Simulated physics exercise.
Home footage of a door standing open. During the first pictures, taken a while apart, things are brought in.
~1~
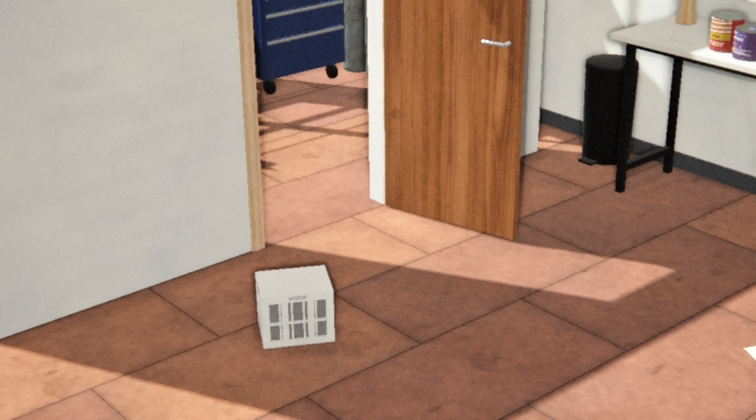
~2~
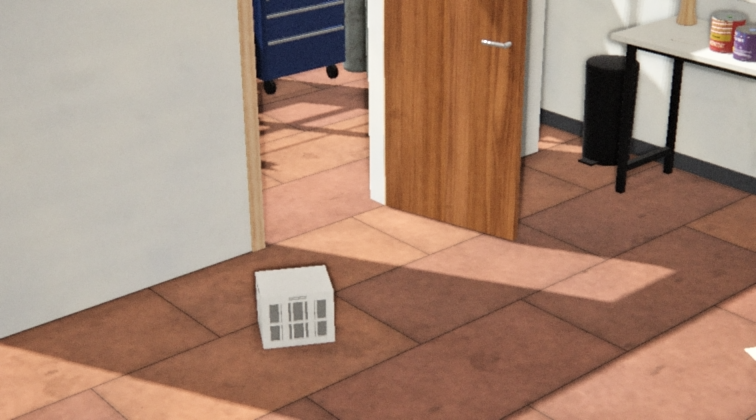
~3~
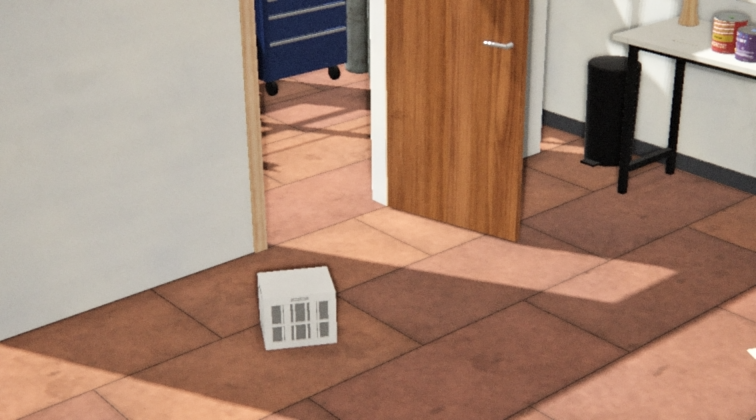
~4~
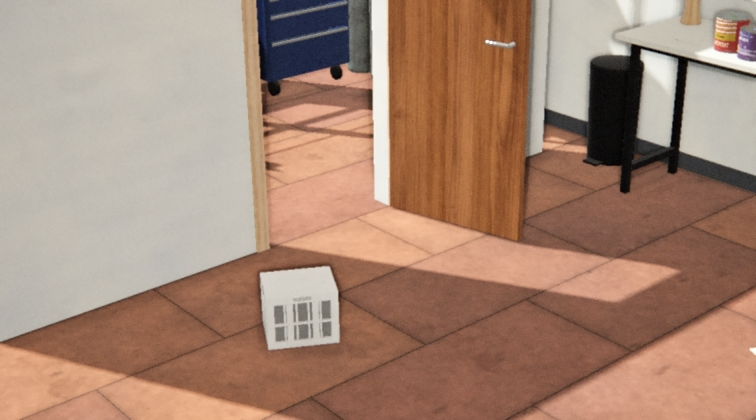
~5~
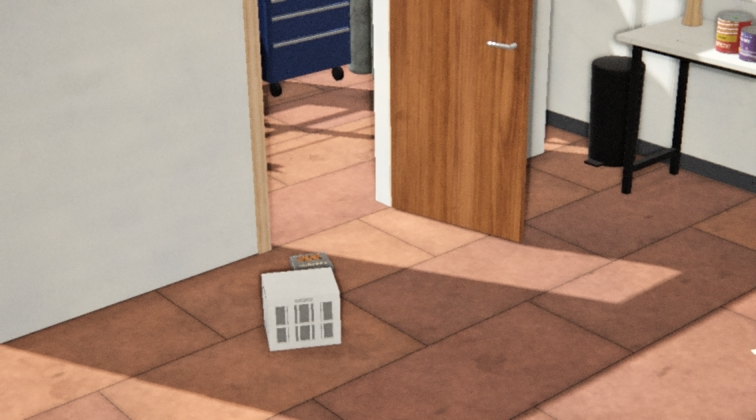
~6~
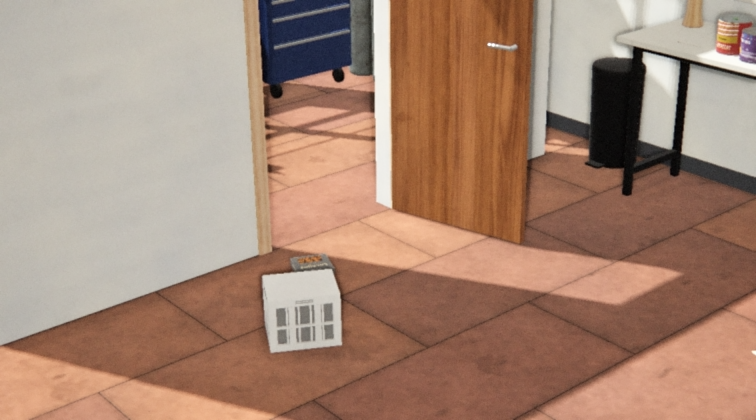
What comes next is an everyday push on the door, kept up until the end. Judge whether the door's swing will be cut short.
No, the swing is completed.
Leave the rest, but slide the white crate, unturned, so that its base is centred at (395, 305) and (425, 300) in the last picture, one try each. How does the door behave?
Well, on the first go it makes it all the way, and on the second it makes it all the way.
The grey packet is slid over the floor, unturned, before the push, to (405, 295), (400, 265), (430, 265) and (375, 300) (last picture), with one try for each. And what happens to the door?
On the first go it makes it all the way, then it doesn't make it all the way, then it makes it all the way, and last it makes it all the way.
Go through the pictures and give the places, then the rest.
The first frame shows door wide open and still; white crate (295, 306).
The second frame shows door wide open and still; white crate (295, 307).
The third frame shows door wide open and still; white crate (297, 308).
The fourth frame shows door wide open and still; white crate (300, 307).
The fifth frame shows door wide open and still; white crate (301, 309).
The sixth frame shows door wide open and still; grey packet (312, 267); white crate (302, 310).
Then, 0.80 s later than the last frame, door 56° open.
Then, 1.20 s later than the last frame, door 19° open; grey packet moved about its own width near (287, 267).
When it is over, door 0° open; moved from the start, grey packet; white crate as before. End places, in pixels of the last picture, grey packet near (264, 267).
